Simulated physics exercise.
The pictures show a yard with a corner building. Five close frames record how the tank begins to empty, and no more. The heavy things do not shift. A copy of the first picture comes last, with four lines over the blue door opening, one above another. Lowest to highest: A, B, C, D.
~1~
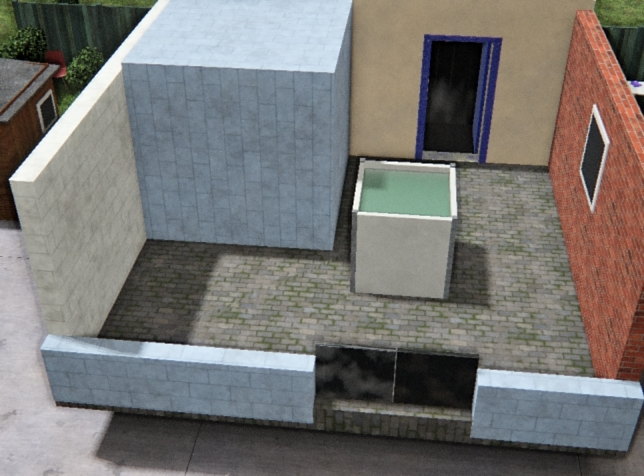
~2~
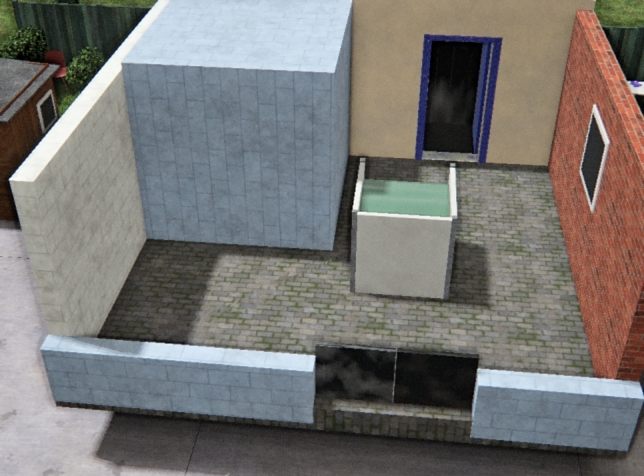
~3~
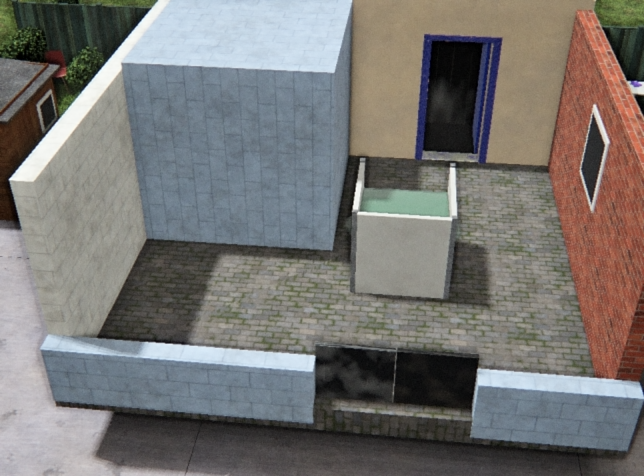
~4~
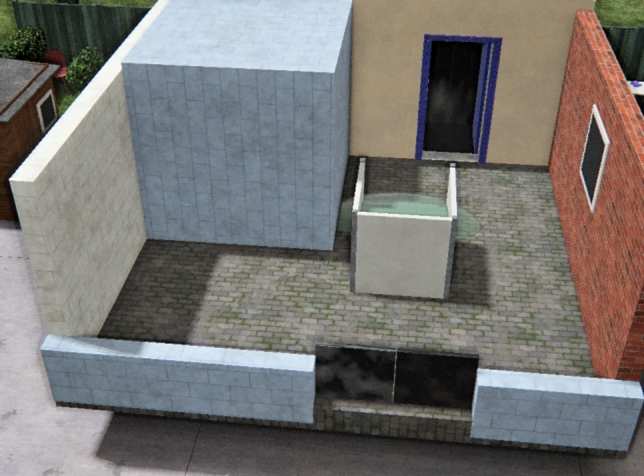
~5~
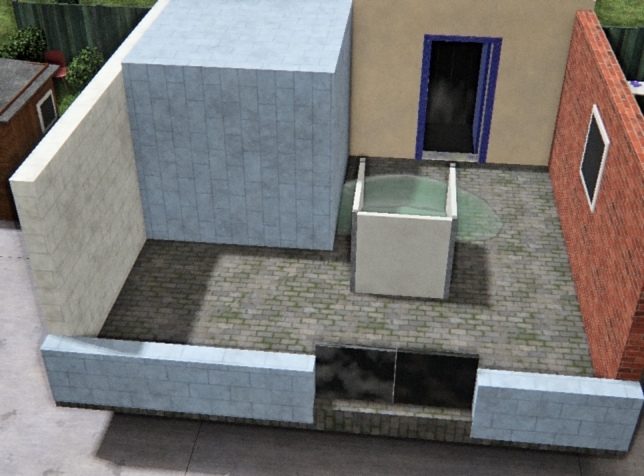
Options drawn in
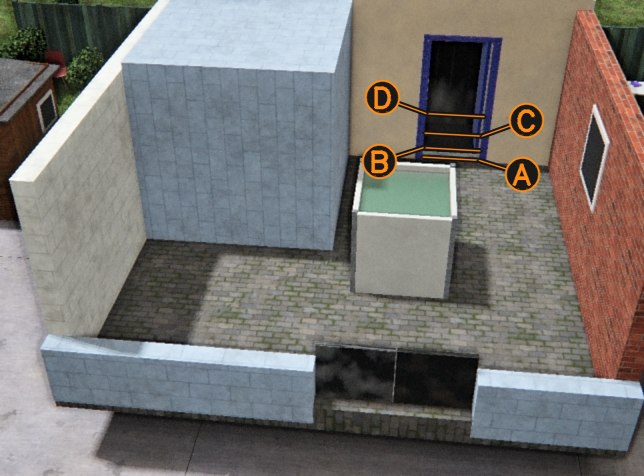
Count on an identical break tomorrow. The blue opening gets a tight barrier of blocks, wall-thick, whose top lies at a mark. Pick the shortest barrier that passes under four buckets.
Choose C.
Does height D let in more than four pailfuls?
No, not at all.
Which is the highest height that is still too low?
That is height B.
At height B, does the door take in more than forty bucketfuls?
No, less.
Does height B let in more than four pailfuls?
Yes, that goes wrong.
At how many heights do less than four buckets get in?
Two of them.
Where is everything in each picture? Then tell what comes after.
In the first frame, water in the tank at rest, its middle at (406, 194); foot of the blue doorway at (450, 161); shut gate at (396, 359).
In the second frame, water covers 2 % of the ground, its front hidden from here.
In the third frame, water covers 4 % of the ground, its front hidden from here.
In the fourth frame, water covers 8 % of the ground, its front hidden from here.
In the fifth frame, 14 % of the ground under water, visible out to (491, 214).
In orange, A at (450, 158); B at (451, 149); C at (453, 134); D at (455, 115); from the bottom up A, B, C, D.
With A, dozens of bucketfuls pour in.
With B, about 14 bucketfuls get in.
With C, a splash gets over, under a bucket.
With D, nothing gets over.
